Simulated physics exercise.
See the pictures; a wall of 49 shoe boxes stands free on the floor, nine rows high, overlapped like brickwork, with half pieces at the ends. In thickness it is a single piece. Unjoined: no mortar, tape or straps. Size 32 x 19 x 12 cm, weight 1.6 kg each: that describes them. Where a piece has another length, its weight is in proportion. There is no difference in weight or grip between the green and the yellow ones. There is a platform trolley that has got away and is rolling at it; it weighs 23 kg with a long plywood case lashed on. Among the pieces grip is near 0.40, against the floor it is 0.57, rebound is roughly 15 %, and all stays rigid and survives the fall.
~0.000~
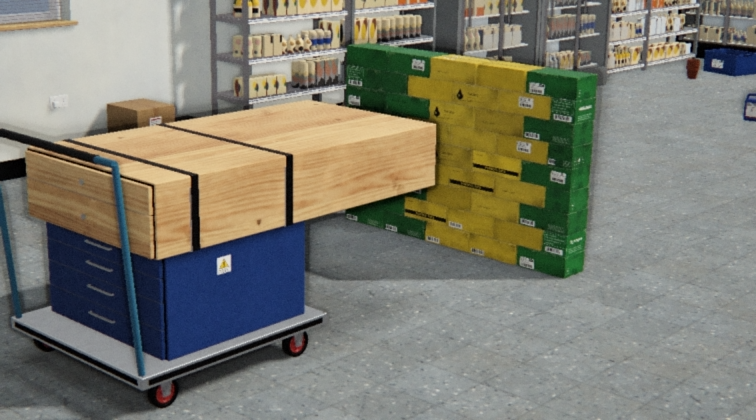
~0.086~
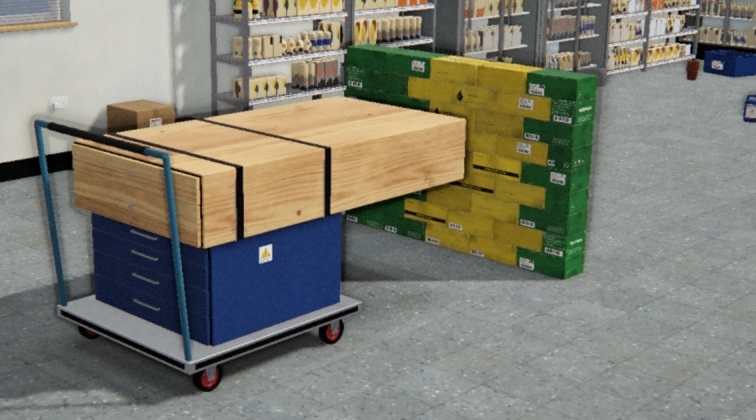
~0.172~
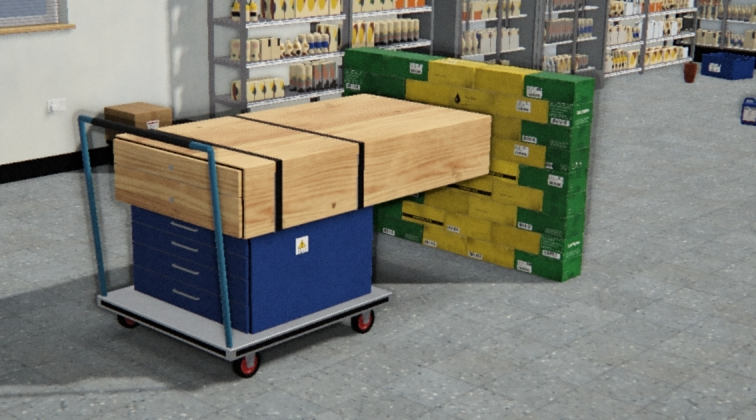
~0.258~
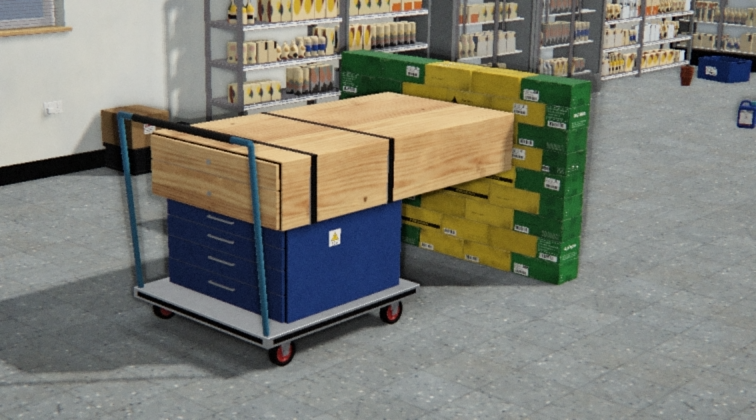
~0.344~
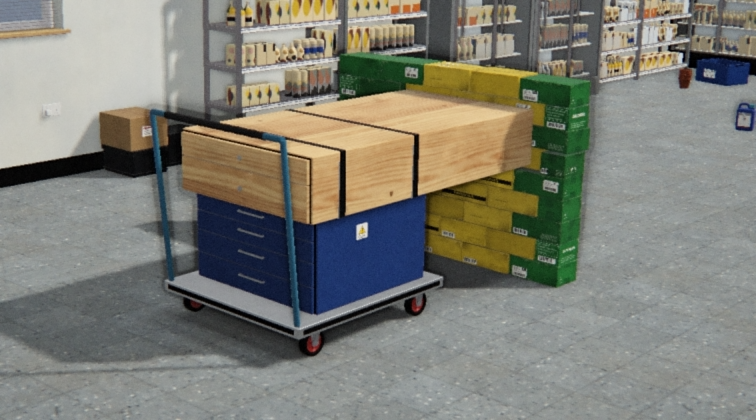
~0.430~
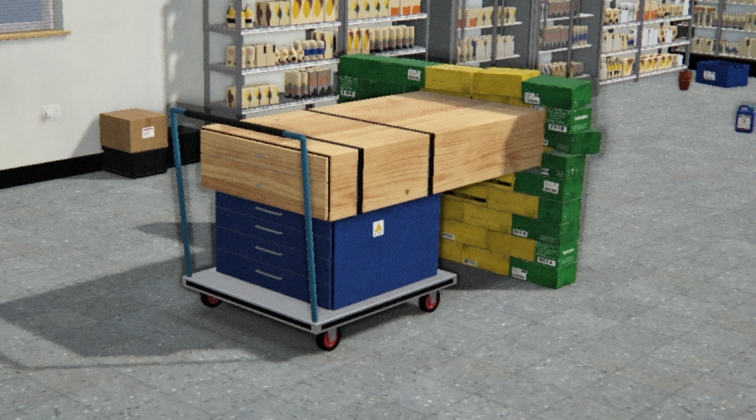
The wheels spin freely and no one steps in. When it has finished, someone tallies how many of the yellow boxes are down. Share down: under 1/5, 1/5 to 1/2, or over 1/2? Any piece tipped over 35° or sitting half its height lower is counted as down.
1/5 to 1/2.
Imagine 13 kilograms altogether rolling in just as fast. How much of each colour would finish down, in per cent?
For green it's 30, for yellow it's 50 in a hundred.
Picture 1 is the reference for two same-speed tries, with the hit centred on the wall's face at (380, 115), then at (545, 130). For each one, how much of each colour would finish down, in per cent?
You'd get green at 40 followed by 20, and yellow at 50 followed by 40 percent.
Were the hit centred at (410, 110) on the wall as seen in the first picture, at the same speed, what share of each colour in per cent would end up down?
Green 30 %, yellow 40 %.
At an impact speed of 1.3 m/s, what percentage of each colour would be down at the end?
The green would finish 0 in a hundred down, the yellow 0 in a hundred.
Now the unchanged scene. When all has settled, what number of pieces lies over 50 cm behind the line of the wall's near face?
Around 16, give or take.
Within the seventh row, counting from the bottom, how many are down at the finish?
Down at the end: 4.
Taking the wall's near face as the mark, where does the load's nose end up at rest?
Looks like around 85 cm beyond, give or take.
Around 0.68 s, load 42 cm past the wall's line, still rolling; 8 of the 22 yellow boxes down (11 of 49 in all colours); top yellow box 40 mm lower; top green box displaced 33 mm.
Around 1.12 s, load 79 cm past the wall's line, still rolling; 8 of the 22 yellow boxes down (13 of 49 in all colours); top yellow box 40 mm lower; top green box tipped 25°.
Finally (3.3 s), load 84 cm past the wall's line, stopped; 8 of the 22 yellow boxes down (16 of 49 in all colours); top yellow box 40 mm lower; top green box on its side. That is 36 per cent. Seen by the last camera, middles, top yellow box near (568, 83), top green box near (423, 191).
